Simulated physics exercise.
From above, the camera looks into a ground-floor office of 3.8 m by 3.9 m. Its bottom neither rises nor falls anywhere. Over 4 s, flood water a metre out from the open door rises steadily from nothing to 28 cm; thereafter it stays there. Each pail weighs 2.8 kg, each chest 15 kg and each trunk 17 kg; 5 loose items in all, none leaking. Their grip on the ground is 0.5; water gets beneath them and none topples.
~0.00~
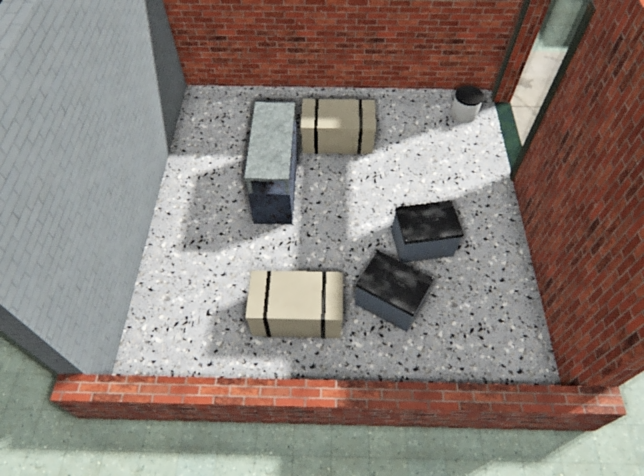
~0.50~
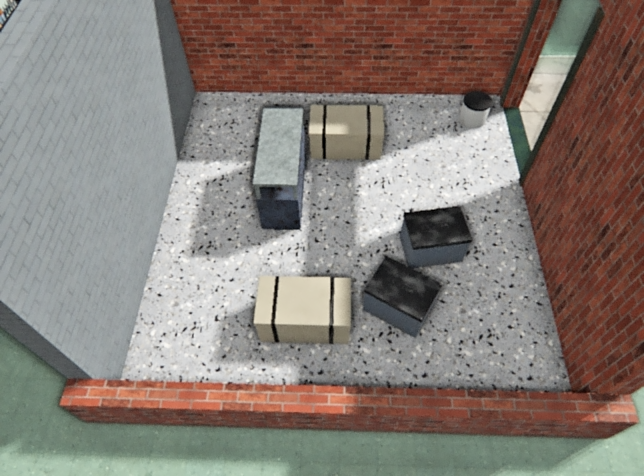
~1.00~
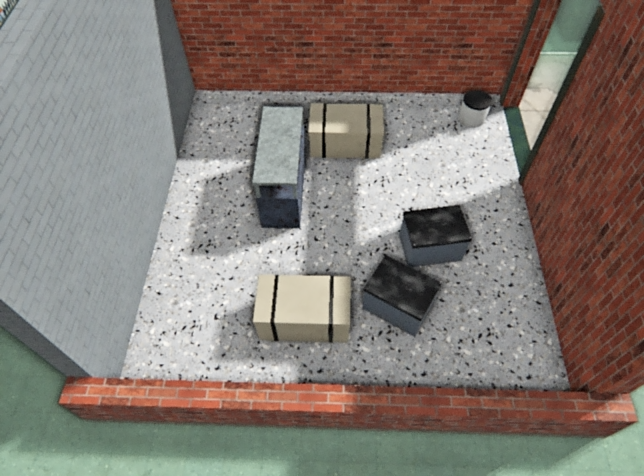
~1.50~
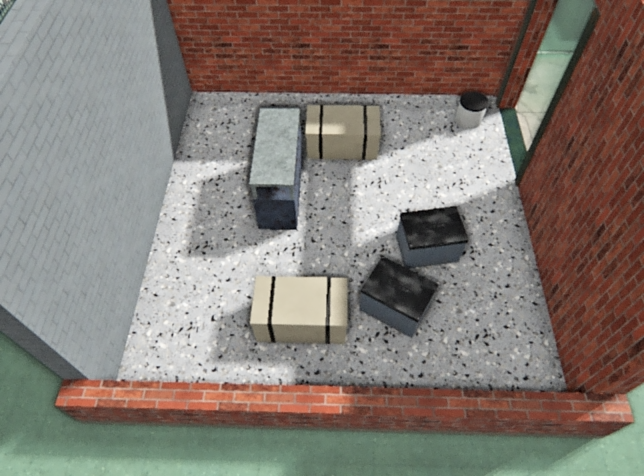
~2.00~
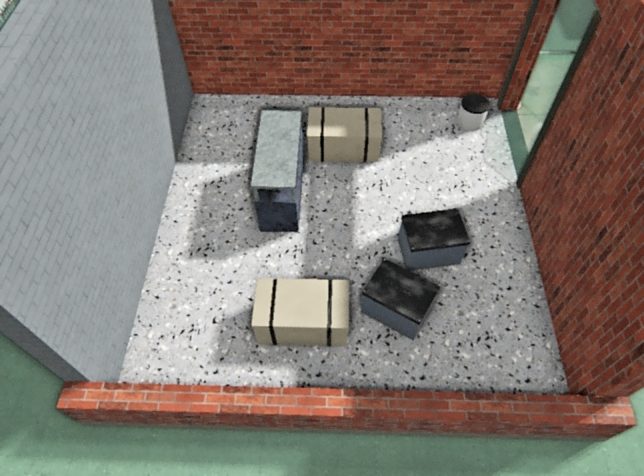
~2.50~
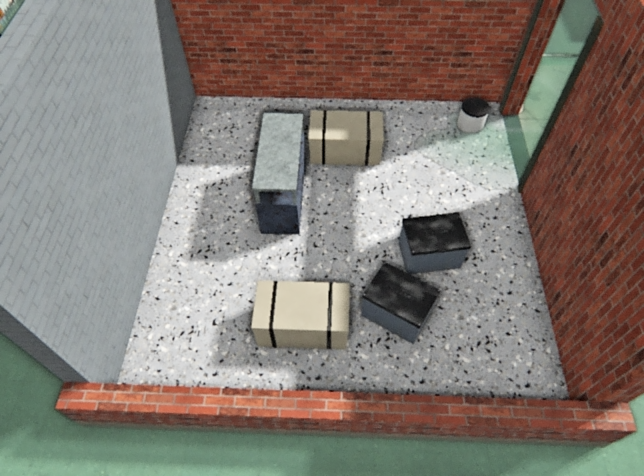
A brick-walled room with a speckled floor is seen from above, holding cream boxes with dark bands, dark-topped boxes, a tall cabinet-like block and a pail. The view shifts slightly at first while everything stays put. Later, a thin greenish sheet of water appears by the right-hand opening and spreads near the pail.
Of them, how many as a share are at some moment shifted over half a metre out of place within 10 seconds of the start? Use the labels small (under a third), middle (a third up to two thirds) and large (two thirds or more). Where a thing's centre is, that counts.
Middle.
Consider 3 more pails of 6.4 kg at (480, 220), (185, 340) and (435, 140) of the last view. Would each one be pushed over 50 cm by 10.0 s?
Inside the limit, then above the limit, then above the limit.
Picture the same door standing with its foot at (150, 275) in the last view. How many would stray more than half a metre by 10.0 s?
Then the count would be 5.
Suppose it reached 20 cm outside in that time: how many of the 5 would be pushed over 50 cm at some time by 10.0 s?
You'd get 3 in that case.
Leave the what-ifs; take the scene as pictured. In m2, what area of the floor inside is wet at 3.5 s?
My estimate is roughly 4.0 m2.
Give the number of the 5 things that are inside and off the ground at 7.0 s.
Tally: 2 of them.
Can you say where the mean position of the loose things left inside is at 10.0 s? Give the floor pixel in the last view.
The centre sits near (391, 324).
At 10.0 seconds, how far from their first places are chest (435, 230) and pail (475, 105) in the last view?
0 cm and 350 cm respectively.
After 3.5 s 1 of 5 are over 50 cm from their spots; 1 afloat.
After 4.5 s 1 of 5 are over 50 cm from their spots; 1 afloat.
After 7.0 s 3 of 5 are over 50 cm from their spots; 2 afloat.
After 10.0 s 3 of 5 are over 50 cm from their spots, and 3 have been at some point; 3 afloat.
